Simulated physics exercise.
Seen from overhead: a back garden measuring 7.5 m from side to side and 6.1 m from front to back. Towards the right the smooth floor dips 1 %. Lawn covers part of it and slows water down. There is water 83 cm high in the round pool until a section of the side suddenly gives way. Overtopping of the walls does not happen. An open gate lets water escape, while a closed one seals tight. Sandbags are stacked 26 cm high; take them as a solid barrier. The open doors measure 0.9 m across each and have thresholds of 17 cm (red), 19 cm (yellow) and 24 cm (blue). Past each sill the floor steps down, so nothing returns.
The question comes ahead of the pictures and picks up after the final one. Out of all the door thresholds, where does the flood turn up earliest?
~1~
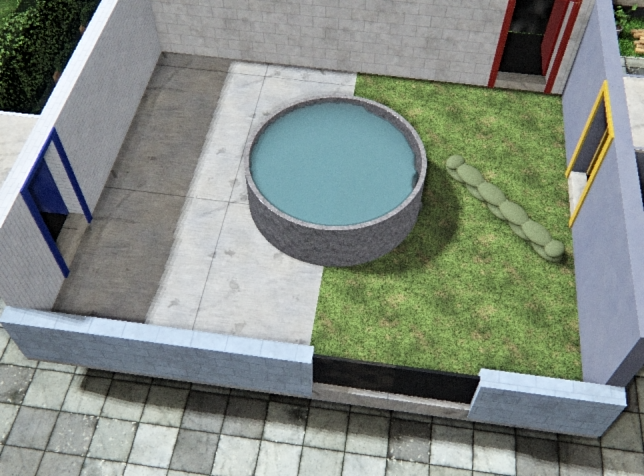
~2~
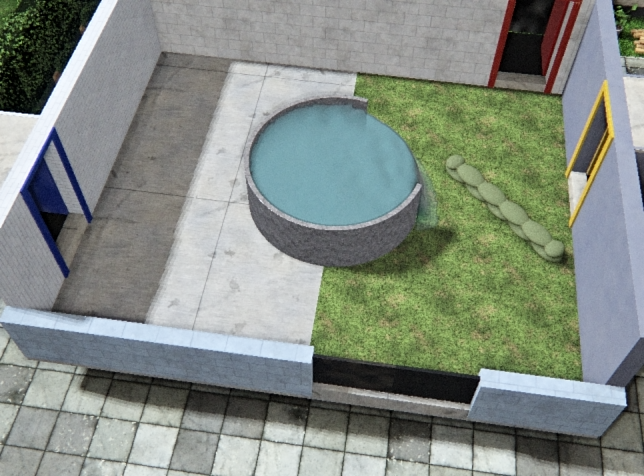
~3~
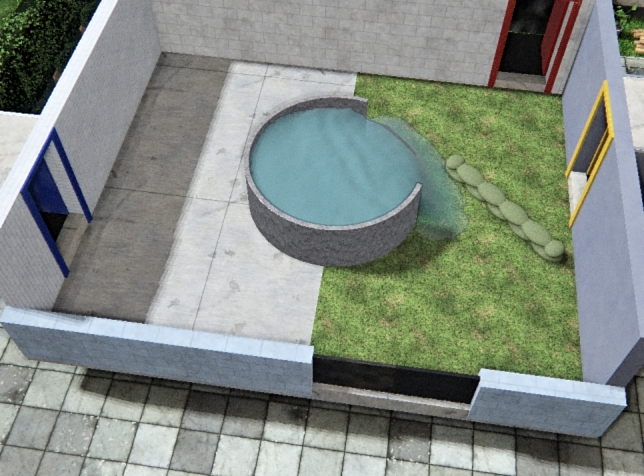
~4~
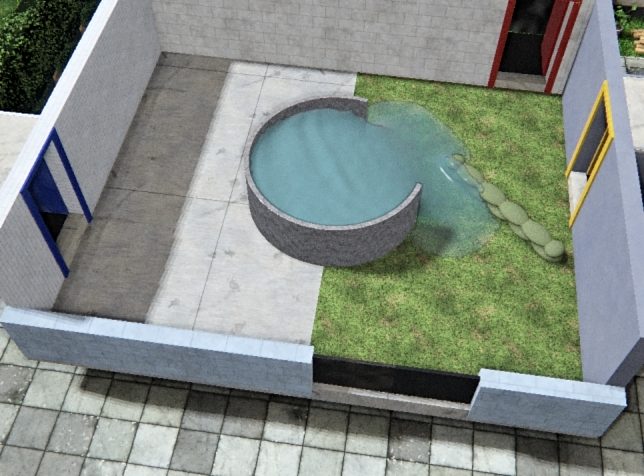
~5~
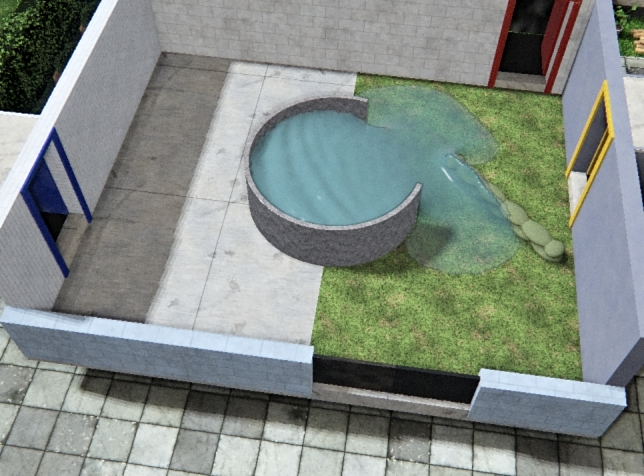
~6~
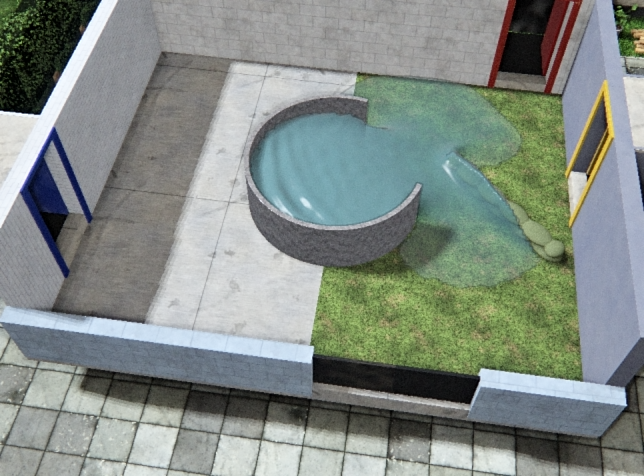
I would say at the red threshold.
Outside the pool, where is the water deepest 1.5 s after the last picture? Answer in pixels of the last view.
Close to (549, 98).
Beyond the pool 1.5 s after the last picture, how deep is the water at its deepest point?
Max depth: About 50 centimetres.
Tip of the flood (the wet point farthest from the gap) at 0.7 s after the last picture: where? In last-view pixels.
I'd mark it close to (577, 348).
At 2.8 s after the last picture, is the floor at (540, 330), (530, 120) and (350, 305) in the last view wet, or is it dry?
Going through the three points: Awash, then awash, then not yet touched.
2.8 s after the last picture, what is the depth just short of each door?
Depths (cm): Red = 29; yellow = 18; blue = 0.
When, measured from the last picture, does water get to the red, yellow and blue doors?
Red: 0.3 s; yellow: 0.7 s; blue: 6.5 s.
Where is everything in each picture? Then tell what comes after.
In the first picture, still water, 83 cm deep, in the round pool at (335, 161).
In the second picture, the front is at (417, 228), 1.1 m from the gap at (409, 161); 0.5 m2 of floor is under water; 83 cm left at the back of the round pool.
In the third picture, the front is at (448, 235), 1.4 m from the gap at (409, 163); 1.7 m2 of floor is under water; 83 cm left at the back of the round pool.
In the fourth picture, water pours out at (408, 165) and has run 1.7 m, to (471, 247); deepest outside 42 cm, 82 cm at the round pool's back.
In the fifth picture, the front is at (518, 244), 2.1 m from the gap at (408, 166); 5.9 m2 of floor is under water; 76 cm left at the back of the round pool.
In the sixth picture, the front is at (534, 258), 2.5 m from the gap at (408, 166); 8.0 m2 of floor is under water; 71 cm left at the back of the round pool.
A moment later water covers 35 % of the floor and is deepest (54 cm) near (443, 176); red door reached 0.3 s after the last picture, yellow door reached 0.7 s after the last picture, blue door not reached.
Soon after water covers 40 % of the floor and is deepest (50 cm) near (549, 98); red door reached 0.3 s after the last picture, yellow door reached 0.7 s after the last picture, blue door not reached.
Next water covers 55 % of the floor and is deepest (38 cm) near (568, 225); red door reached 0.3 s after the last picture, yellow door reached 0.7 s after the last picture, blue door not reached.
Later on water covers 85 % of the floor and is deepest (26 cm) near (559, 99); red door reached 0.3 s after the last picture, yellow door reached 0.7 s after the last picture, blue door not reached.
At the end water covers 95 % of the floor and is deepest (16 cm) near (581, 409); red door reached 0.3 s after the last picture, yellow door reached 0.7 s after the last picture, blue door reached 6.7 s after the last picture.
